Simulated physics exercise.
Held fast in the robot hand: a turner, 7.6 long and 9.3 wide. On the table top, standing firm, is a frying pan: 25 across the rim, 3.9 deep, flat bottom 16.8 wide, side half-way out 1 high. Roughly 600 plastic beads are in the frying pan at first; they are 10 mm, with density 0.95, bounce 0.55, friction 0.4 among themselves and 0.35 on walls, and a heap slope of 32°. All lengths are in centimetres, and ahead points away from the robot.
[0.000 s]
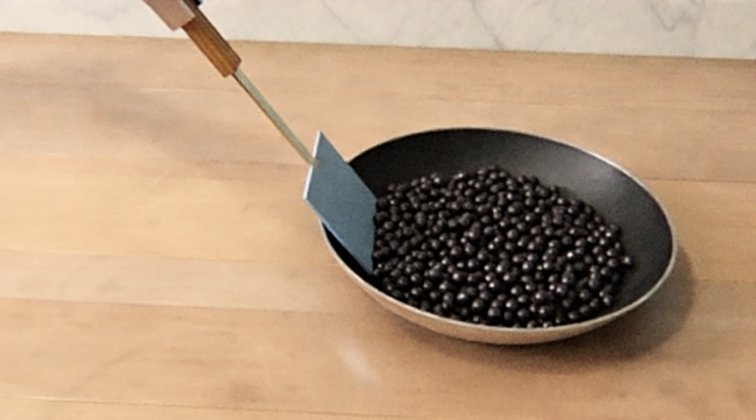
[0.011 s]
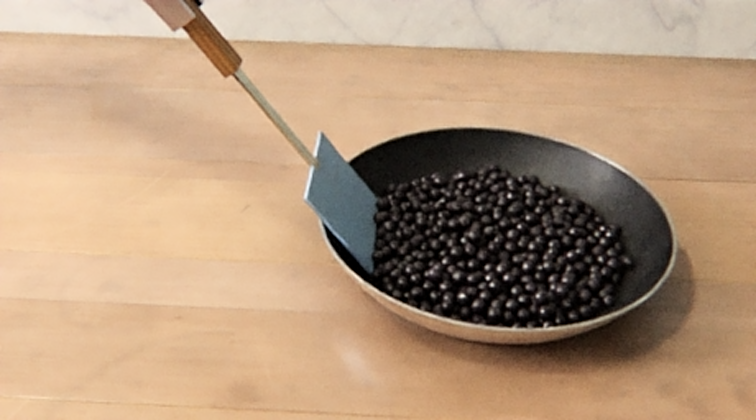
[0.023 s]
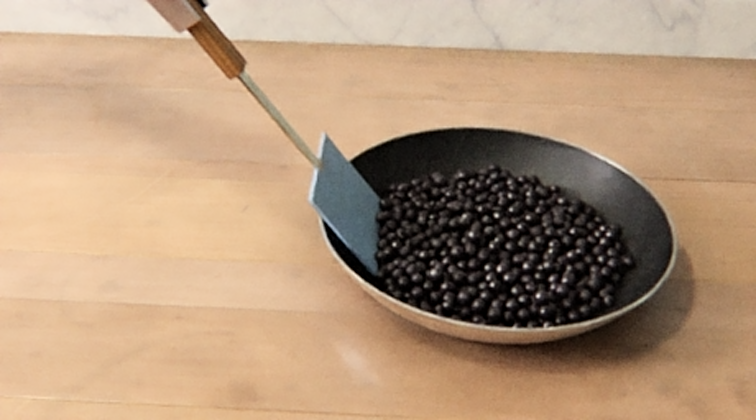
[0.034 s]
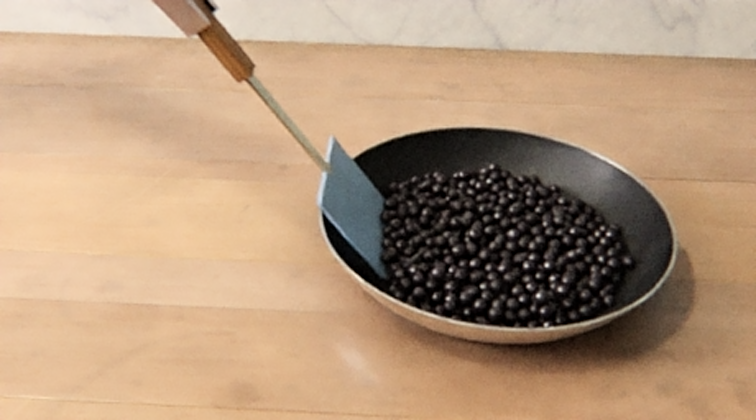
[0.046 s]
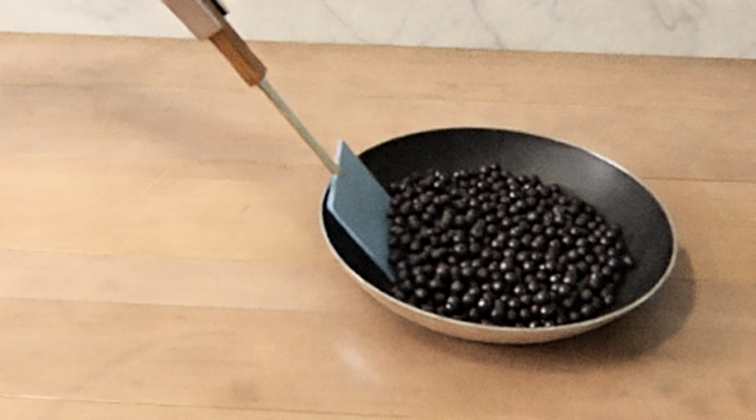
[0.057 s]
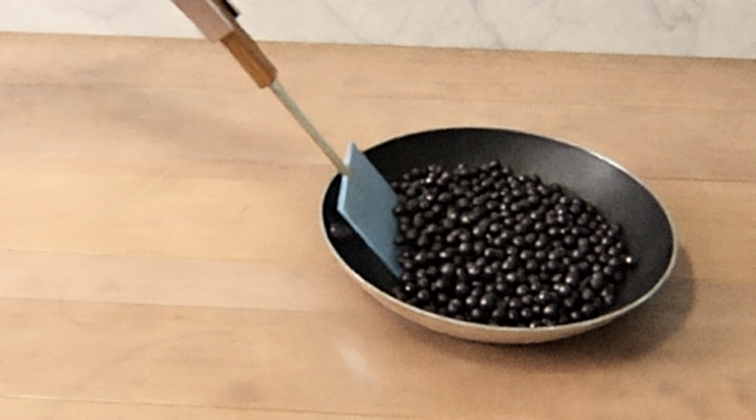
On a wooden table top, a robot-held turner with a blue blade slowly pushing dark beads slightly rightward inside a frying pan.
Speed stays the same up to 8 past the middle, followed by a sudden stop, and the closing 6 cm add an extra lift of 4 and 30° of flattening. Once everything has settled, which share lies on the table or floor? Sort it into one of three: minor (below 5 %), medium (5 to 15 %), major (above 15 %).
Medium, 5 to 15 %.
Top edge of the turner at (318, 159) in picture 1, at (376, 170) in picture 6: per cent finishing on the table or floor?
Some 25 per cent.
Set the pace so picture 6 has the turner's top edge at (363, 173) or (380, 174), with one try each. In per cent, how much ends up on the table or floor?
First try about 20 %, second try about 25 %.
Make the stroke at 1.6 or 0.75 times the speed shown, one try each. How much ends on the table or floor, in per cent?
First try around 20 %, second try around 5 %.
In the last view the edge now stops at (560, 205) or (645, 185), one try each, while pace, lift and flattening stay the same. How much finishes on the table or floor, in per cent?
0 % and 25 %.
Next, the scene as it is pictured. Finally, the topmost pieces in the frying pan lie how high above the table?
Some 5.0 cm above the table.
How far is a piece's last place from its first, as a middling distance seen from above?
Near 3 cm, measured level.
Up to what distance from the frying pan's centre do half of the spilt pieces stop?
Estimate: Near 22 cm.
By 0.14 s, sloping 54°, highest piece 18 above the table; 600 in the frying pan, 3 on the blade or in flight.
By 0.22 s, sloping 43°, highest piece 25 above the table; 600 in the frying pan, 3 on the blade or in flight.
By 0.47 s, sloping 24°, highest piece 6 above the table; 555 in the frying pan, 43 on the table or floor, 5 on the blade or in flight.
By 1.52 s, sloping 24°, highest piece 5 above the table; 554 in the frying pan, 49 on the table or floor.
Final count, 554 in the frying pan, 49 on the table or floor. That is 8 % on the table or floor.
